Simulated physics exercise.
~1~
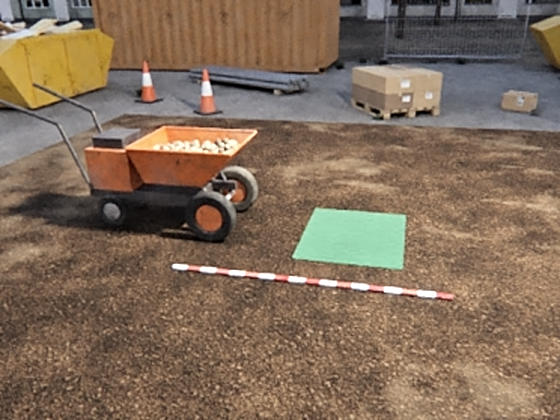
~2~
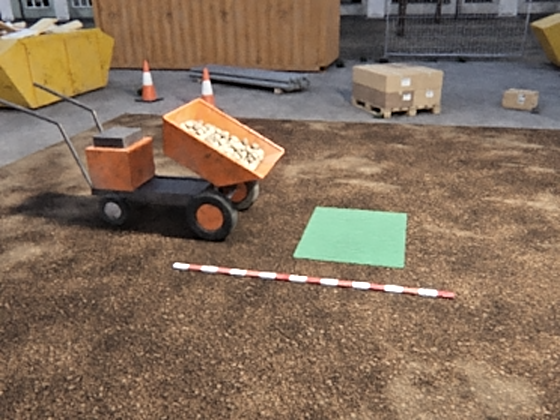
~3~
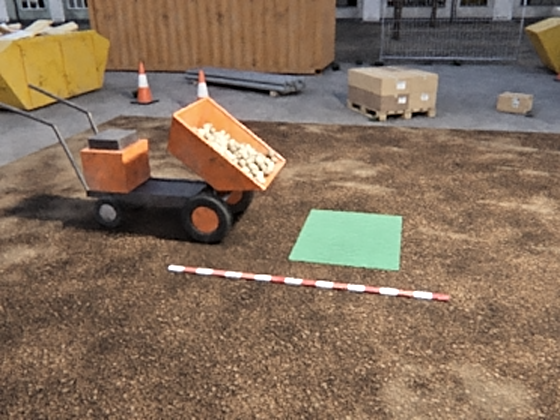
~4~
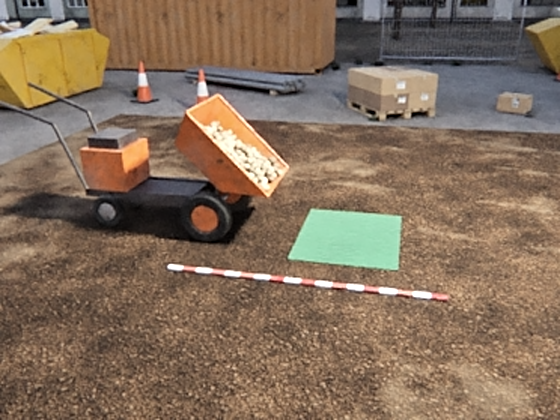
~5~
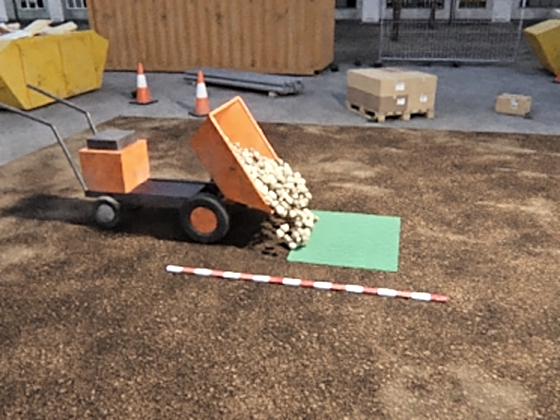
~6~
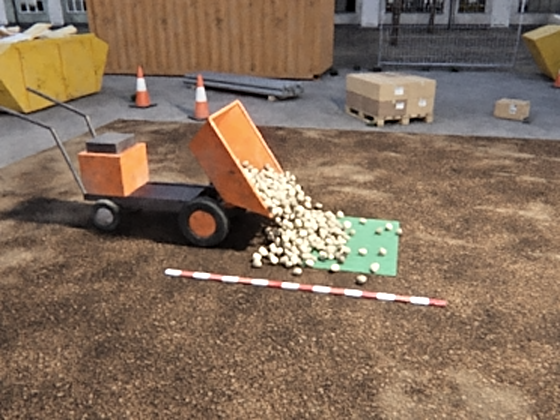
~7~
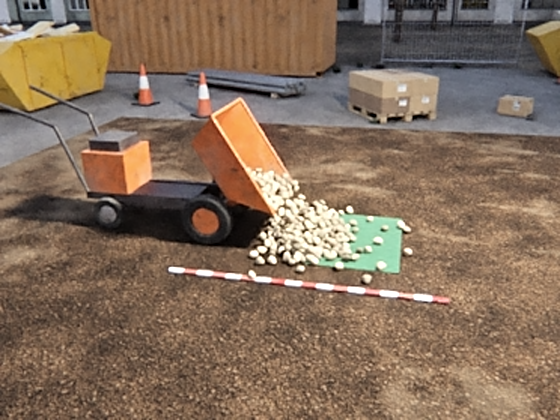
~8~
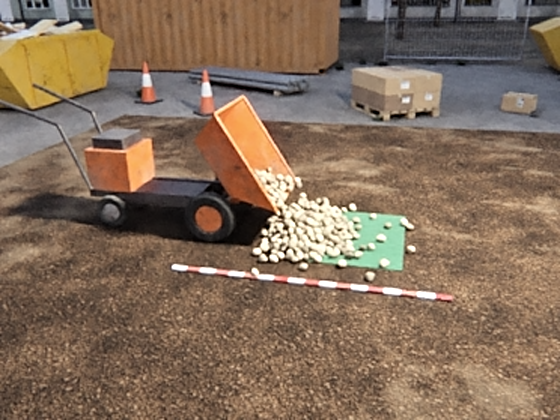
The orange skip of a small motor barrow tipped up to the right, holding its pale stones until it was steep, then spilled them into a heap partly on bare ground and partly on the green sheet, with some left inside.
